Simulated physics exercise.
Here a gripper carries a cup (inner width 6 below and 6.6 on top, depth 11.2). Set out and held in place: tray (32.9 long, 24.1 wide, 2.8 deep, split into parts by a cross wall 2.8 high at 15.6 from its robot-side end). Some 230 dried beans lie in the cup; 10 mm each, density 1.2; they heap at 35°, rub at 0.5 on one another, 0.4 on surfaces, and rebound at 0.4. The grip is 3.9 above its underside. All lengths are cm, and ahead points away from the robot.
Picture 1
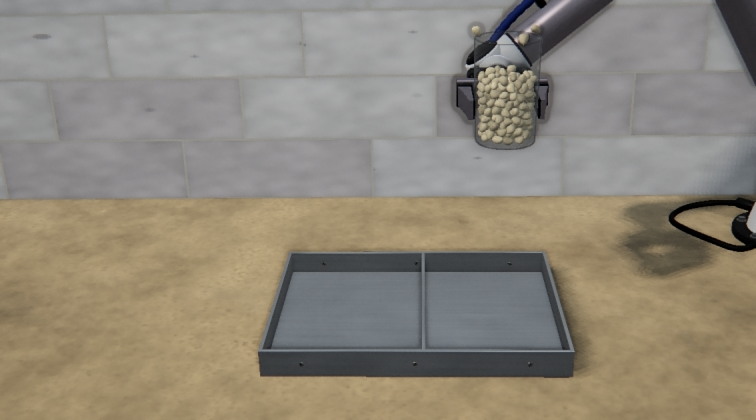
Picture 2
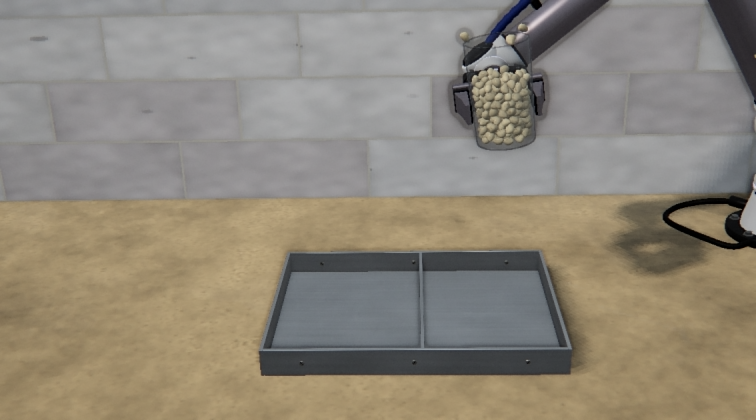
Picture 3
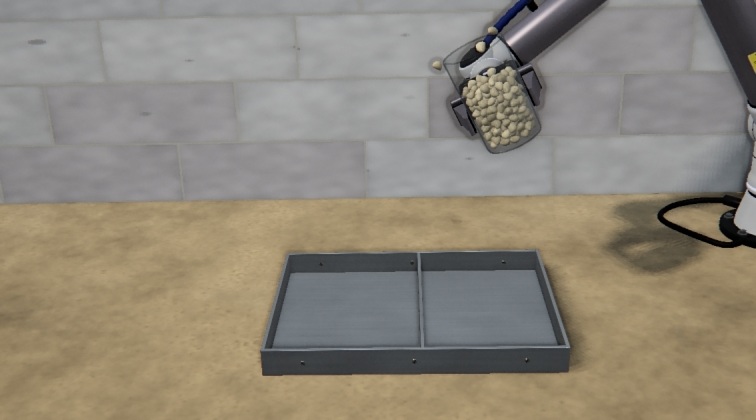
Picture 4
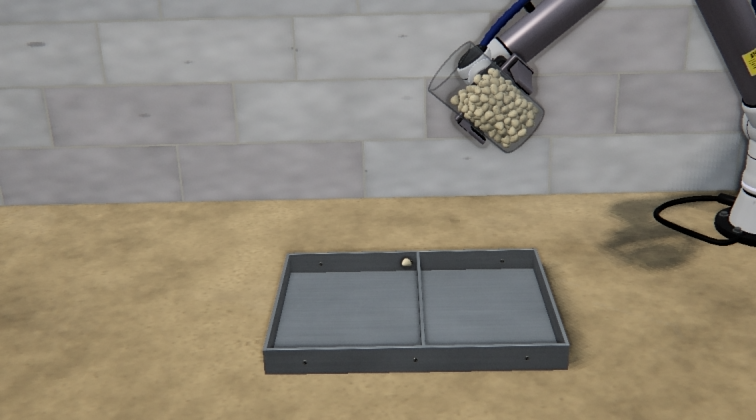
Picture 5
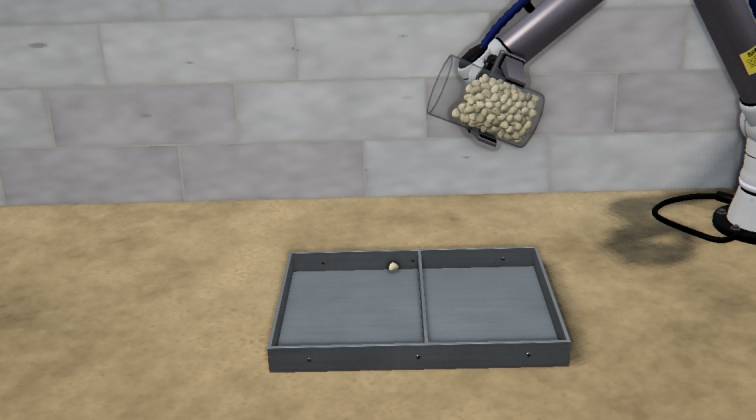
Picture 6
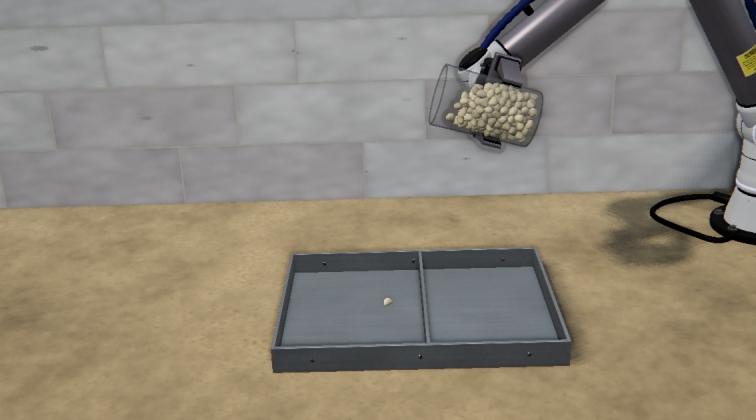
A robot gripper tilted a clear cup heaped with pale beans over toward the left above a divided gray tray, and one bean dropped out and rolled into the tray's left section.
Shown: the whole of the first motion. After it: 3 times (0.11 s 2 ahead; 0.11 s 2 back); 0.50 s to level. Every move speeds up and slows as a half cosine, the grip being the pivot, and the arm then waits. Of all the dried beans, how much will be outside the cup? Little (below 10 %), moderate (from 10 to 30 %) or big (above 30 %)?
Answer: Little; below 10 % of the dried beans finish outside the cup.
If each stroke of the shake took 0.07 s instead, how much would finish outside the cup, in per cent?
It would be near 15 per cent.
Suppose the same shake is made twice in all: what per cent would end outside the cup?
Then about 5 per cent.
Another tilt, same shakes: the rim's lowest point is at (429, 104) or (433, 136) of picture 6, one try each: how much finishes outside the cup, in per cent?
Some 0 and 25 per cent.
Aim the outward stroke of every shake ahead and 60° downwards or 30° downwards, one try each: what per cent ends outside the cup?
Some 0 and 0 per cent.
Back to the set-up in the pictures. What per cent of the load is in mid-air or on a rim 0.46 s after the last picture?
Roughly 2 per cent.
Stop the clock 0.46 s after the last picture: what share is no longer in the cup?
About 5 per cent by then.
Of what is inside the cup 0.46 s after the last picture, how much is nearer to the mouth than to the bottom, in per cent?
About 35 per cent.
Then, 0.46 s on, tilted 73° forward, highest piece 28 above the table; 222 in the cup, 2 in the far-side part, 4 in flight or on a rim.
Then, 0.93 s on, tilted 32° forward, highest piece 32 above the table; 220 in the cup, 8 in the far-side part.
Then, 1.36 s on, level, highest piece 32 above the table; 220 in the cup, 8 in the far-side part.
Then, 2.41 s on, level, highest piece 32 above the table; 220 in the cup, 8 in the far-side part.
In the end, 220 in the cup, 8 in the far-side part. That is 4 % outside the cup.
